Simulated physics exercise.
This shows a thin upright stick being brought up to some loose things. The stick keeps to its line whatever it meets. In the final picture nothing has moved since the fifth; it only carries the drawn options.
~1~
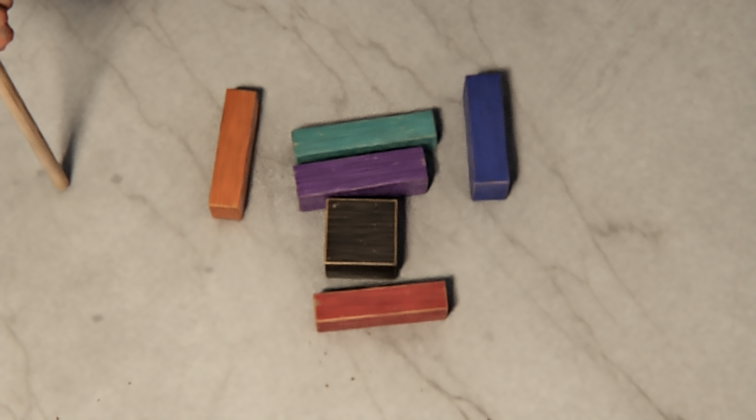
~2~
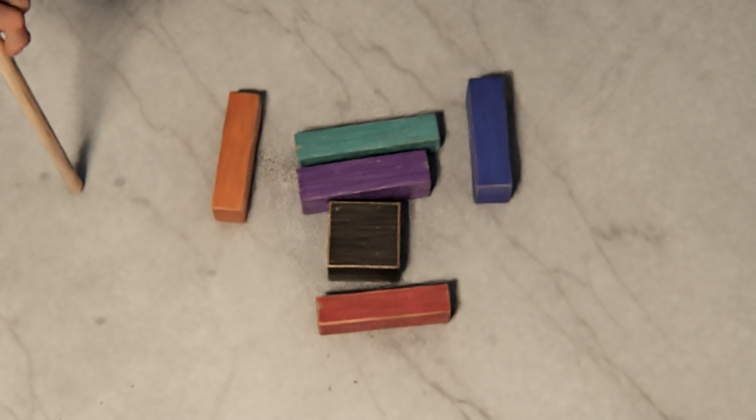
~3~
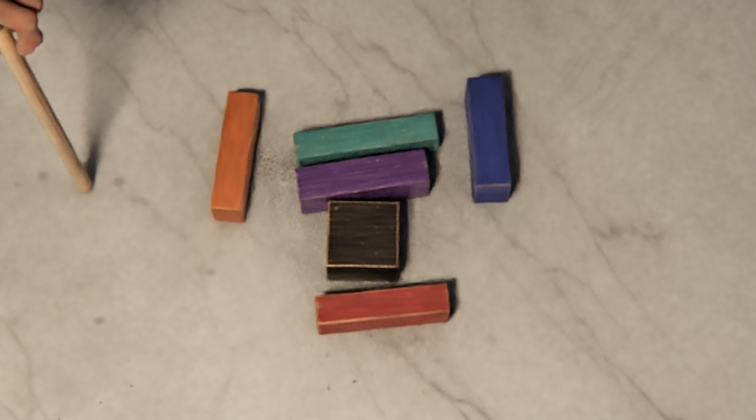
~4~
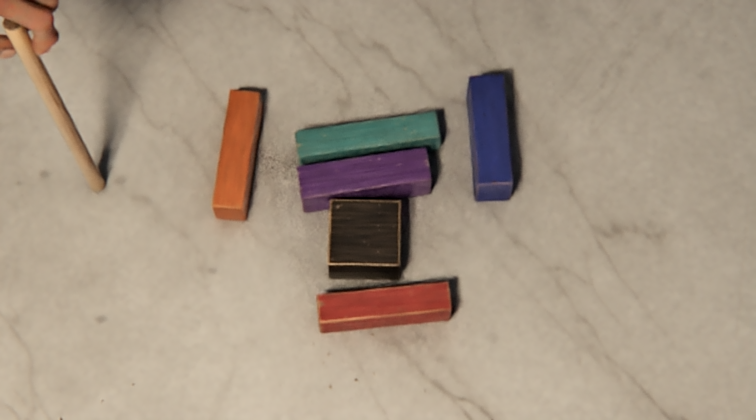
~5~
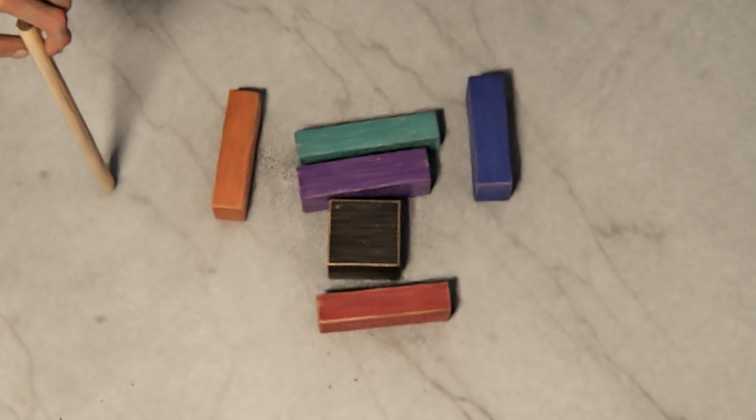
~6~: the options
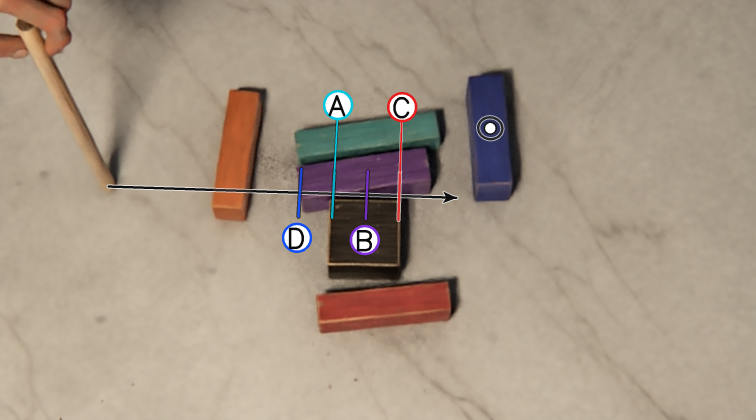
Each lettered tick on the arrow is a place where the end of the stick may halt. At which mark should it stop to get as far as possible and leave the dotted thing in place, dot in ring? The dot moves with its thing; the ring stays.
Mark D.
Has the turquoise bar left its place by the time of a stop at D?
Yes.
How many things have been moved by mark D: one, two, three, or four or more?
In all, three.
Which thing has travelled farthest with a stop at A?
The orange bar.
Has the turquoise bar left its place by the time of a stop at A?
Yes.
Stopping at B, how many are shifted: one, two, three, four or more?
Four or more.
On the marked copy, A at (334, 193); B at (367, 195); C at (399, 196); D at (300, 193); the arrow from (108, 187) to (457, 198); the white dot at (491, 128).
Taking D. A third of the way, foot of the stick (180, 190).
Two thirds of the way, foot of the stick (250, 192); orange bar (261, 153).
When it is over, foot of the stick (300, 193); orange bar (314, 152); purple bar (405, 176); the dot is still in its ring.
As for the rest, A shifts the dotted thing to (520, 130); B shifts the dotted thing to (547, 117); C shifts the dotted thing to (571, 104).
